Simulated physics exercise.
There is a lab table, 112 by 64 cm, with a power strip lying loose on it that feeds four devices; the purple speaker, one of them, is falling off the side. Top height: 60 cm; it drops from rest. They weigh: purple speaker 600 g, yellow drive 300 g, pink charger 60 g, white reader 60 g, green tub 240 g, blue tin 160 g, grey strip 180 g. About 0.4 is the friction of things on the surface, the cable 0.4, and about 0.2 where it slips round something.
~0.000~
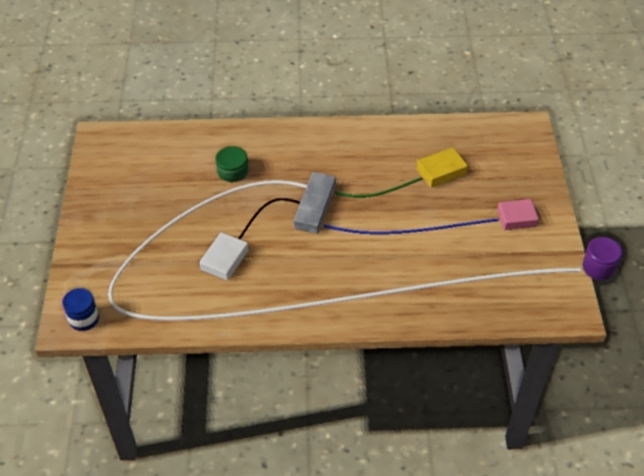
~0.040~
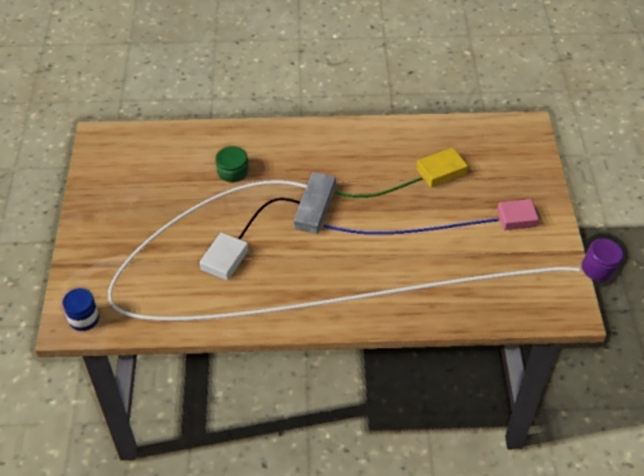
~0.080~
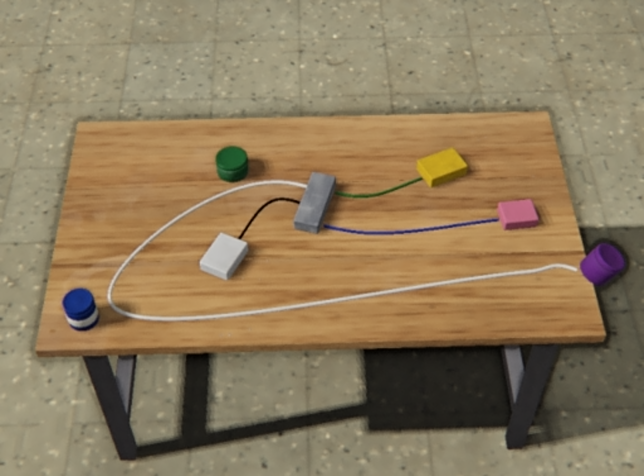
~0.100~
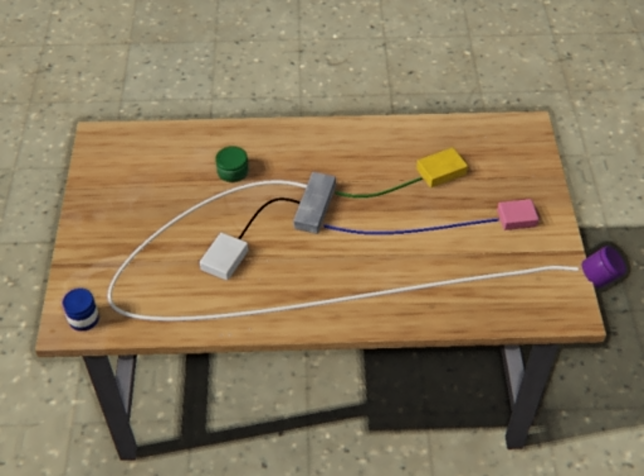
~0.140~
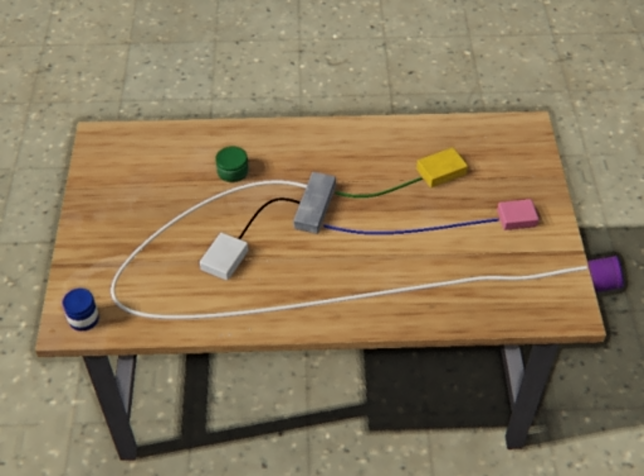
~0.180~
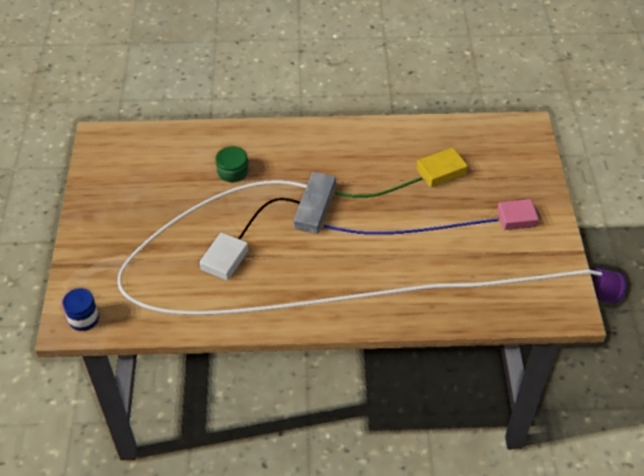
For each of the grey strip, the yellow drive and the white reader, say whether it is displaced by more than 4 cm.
Grey strip: Not displaced, yellow drive: Not displaced, white reader: Displaced.
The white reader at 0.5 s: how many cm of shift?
Looks like close to 14 cm, more or less.
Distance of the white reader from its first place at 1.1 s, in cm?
Around 30 cm.
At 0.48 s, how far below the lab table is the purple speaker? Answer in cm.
55 cm.
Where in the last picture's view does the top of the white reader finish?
Around (369, 238).
By 0.5 s, the strip's end of the white cable at (306, 187); white reader 14 cm off its start, purple speaker over the edge.
By 0.8 s, the strip's end of the white cable at (305, 187); white reader 30 cm off its start, purple speaker over the edge.
By 1.1 s, the strip's end of the white cable at (305, 187); white reader 30 cm off its start at (369, 238), purple speaker over the edge.
By 1.4 s, the strip's end of the white cable at (305, 187); white reader 30 cm off its start, purple speaker over the edge.
By 2.6 s, the strip's end of the white cable at (305, 187); white reader 30 cm off its start at (369, 238), grey strip 1 cm off its start at (318, 196), yellow drive 0 cm off its start at (443, 163), purple speaker over the edge.
